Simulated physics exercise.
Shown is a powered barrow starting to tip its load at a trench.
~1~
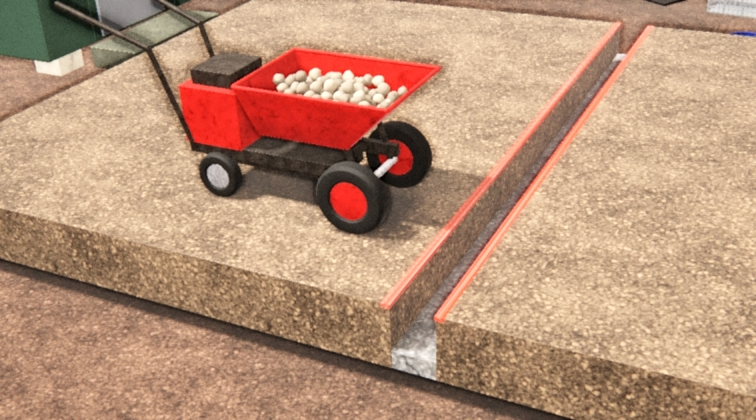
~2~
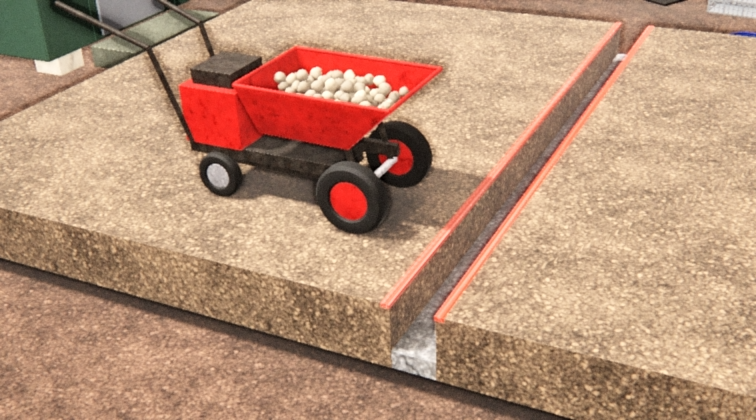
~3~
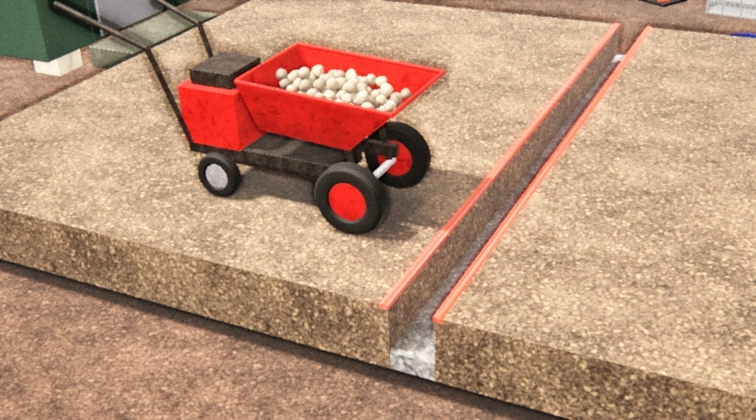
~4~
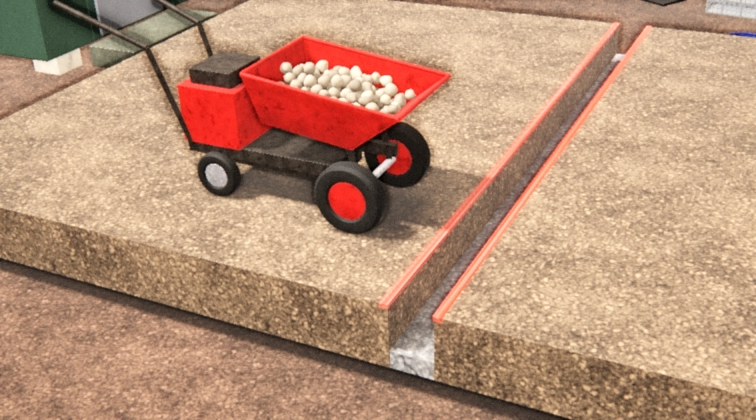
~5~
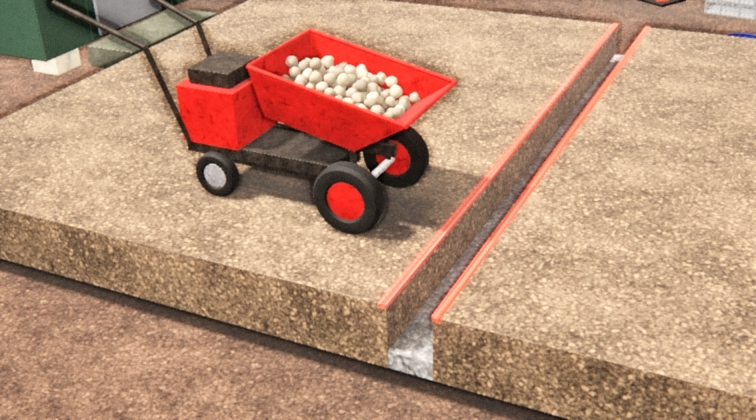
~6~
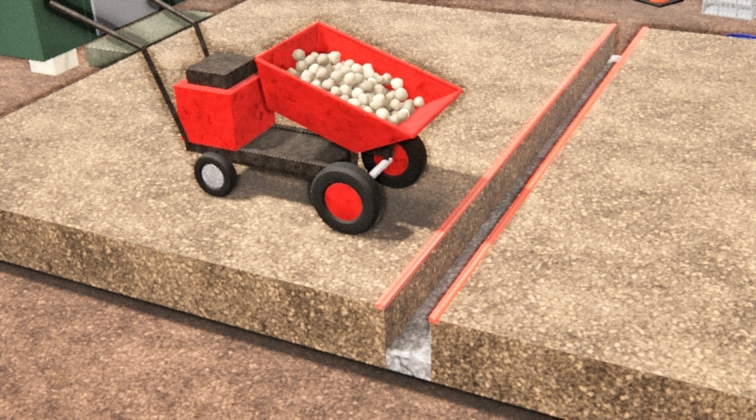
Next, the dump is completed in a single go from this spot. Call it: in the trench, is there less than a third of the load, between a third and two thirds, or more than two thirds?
Between a third and two thirds of the load is in the trench.
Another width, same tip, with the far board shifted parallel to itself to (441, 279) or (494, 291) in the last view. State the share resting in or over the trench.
About 0 and 100 per cent.
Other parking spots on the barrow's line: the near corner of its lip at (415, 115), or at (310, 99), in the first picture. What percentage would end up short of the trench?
First some 0, then 40 per cent.
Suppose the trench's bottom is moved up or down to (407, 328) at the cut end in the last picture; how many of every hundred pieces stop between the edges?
30 %.
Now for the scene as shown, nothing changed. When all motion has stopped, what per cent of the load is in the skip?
It comes out at some 0 in a hundred.
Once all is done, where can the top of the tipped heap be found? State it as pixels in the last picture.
Near (514, 223).
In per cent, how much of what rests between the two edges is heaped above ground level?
Roughly 0 %.
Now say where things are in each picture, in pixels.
Lip of the skip near (388, 111), level; top of the load near (328, 93), river pebbles; first edge of the trench near (413, 271); far edge near (465, 283), the trench under half as wide as the skip, and about as deep as wide, in the first frame.
Lip of the skip near (389, 112), level; top of the load near (329, 92), in the second frame.
Lip of the skip near (392, 116), tipped barely; top of the load near (330, 91), in the third frame.
Lip of the skip near (399, 120), tipped a little; top of the load near (327, 80), in the fourth frame.
Lip of the skip near (406, 127), tipped a little; top of the load near (314, 84), in the fifth frame.
Lip of the skip near (413, 136), tipped clearly; top of the load near (320, 80); first edge of the trench near (407, 271); far edge near (459, 283), in the sixth frame.
Shortly afterwards, skip tipped steeply; the whole lot in the skip.
Next, skip tipped right over; near two thirds in the skip; a little in or heaped over the trench; near a quarter beyond it; only a few falling.
Some moments later, skip tipped right over; a little in the skip; near half in or heaped over the trench; near half beyond it.
In the end, skip tipped right over; only a few in the skip; near half in or heaped over the trench; near half beyond it.
